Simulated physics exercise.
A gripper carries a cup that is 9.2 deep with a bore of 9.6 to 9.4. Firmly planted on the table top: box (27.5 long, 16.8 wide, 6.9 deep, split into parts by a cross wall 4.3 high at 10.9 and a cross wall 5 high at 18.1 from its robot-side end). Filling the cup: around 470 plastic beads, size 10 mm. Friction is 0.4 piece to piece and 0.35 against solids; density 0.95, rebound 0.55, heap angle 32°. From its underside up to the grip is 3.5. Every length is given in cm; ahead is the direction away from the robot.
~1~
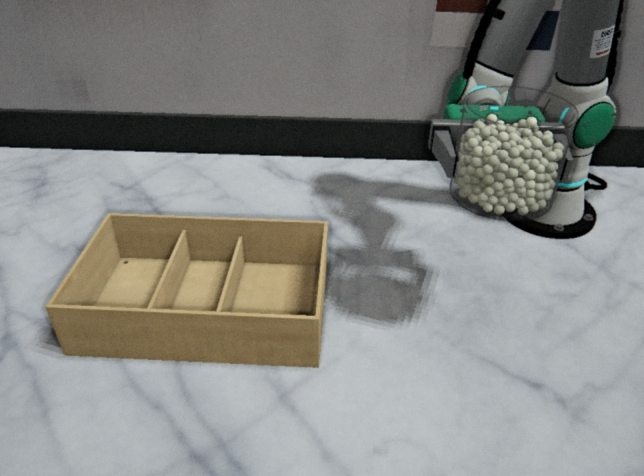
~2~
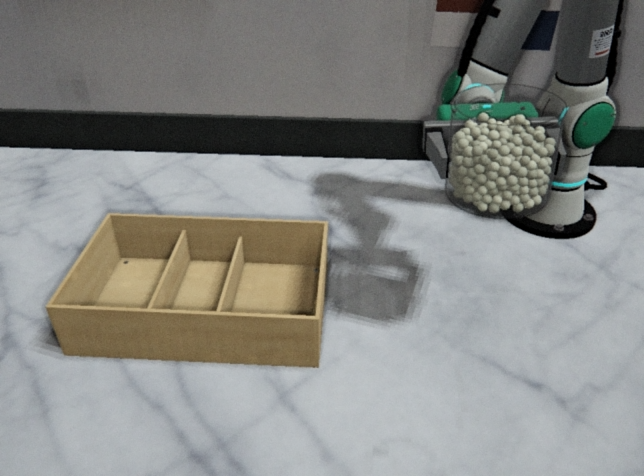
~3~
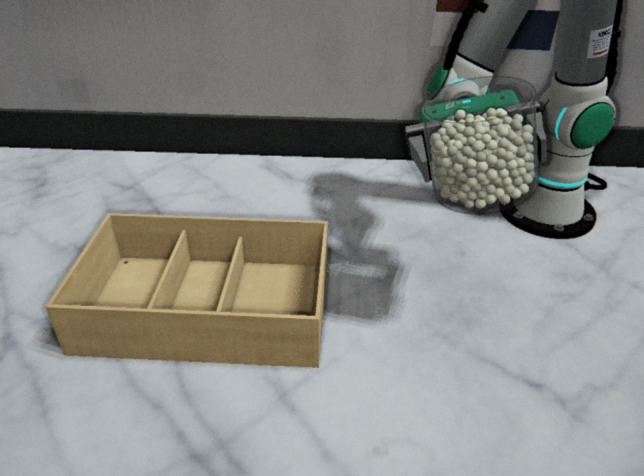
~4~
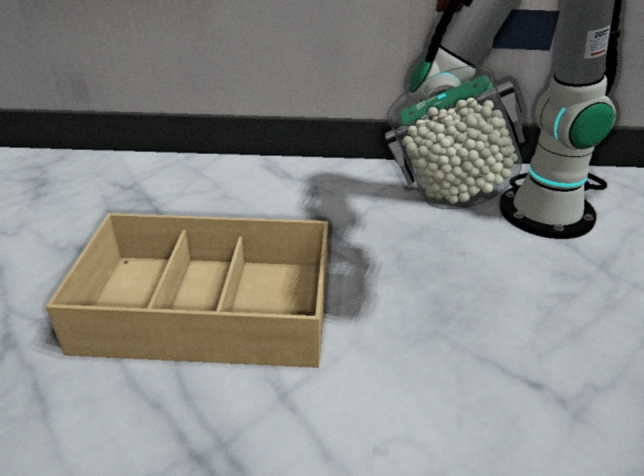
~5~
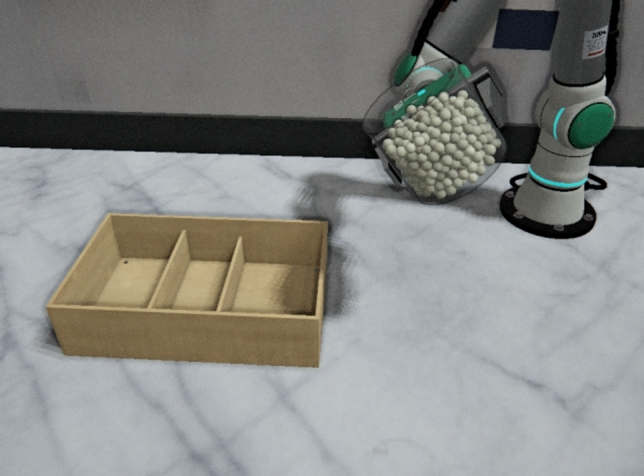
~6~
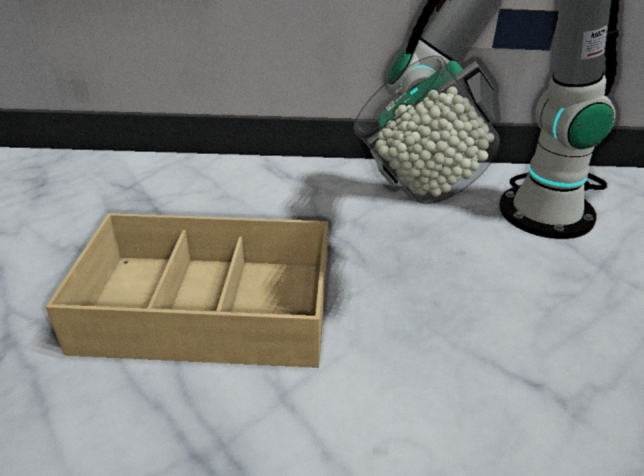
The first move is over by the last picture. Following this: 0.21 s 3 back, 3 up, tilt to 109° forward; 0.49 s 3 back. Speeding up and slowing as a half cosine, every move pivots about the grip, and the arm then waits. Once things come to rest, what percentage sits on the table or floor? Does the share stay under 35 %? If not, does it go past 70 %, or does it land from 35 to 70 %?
No, it goes past 70 %.
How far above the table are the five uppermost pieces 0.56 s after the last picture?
Roughly 24 centimetres, give or take.
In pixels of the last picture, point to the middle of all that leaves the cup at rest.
In the final picture, somewhere near (374, 309).
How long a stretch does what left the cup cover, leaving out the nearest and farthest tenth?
14 cm.
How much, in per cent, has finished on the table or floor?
~ 100 %, about.
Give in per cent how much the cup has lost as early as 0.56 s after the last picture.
My estimate is roughly 60 % gone.
Then, 0.28 s later, tilted 109° forward, highest piece 29 above the table; 433 in the cup, 1 on the table or floor, 32 in flight or on a rim.
Then, 0.56 s later, tilted 109° forward, highest piece 25 above the table; 179 on the table or floor, 177 in the cup, 7 in the robot-side part, 1 in the middle part, 102 in flight or on a rim.
Then, 0.90 s later, tilted 109° forward, highest piece 23 above the table; 368 on the table or floor, 60 in the cup, 6 in the robot-side part, 1 in the far-side part, 31 in flight or on a rim.
Then, 1.95 s later, tilted 109° forward, highest piece 2 above the table; 459 on the table or floor, 6 in the robot-side part, 1 in the far-side part.
At rest, 459 on the table or floor, 6 in the robot-side part, 1 in the far-side part. That is 98 % on the table or floor.
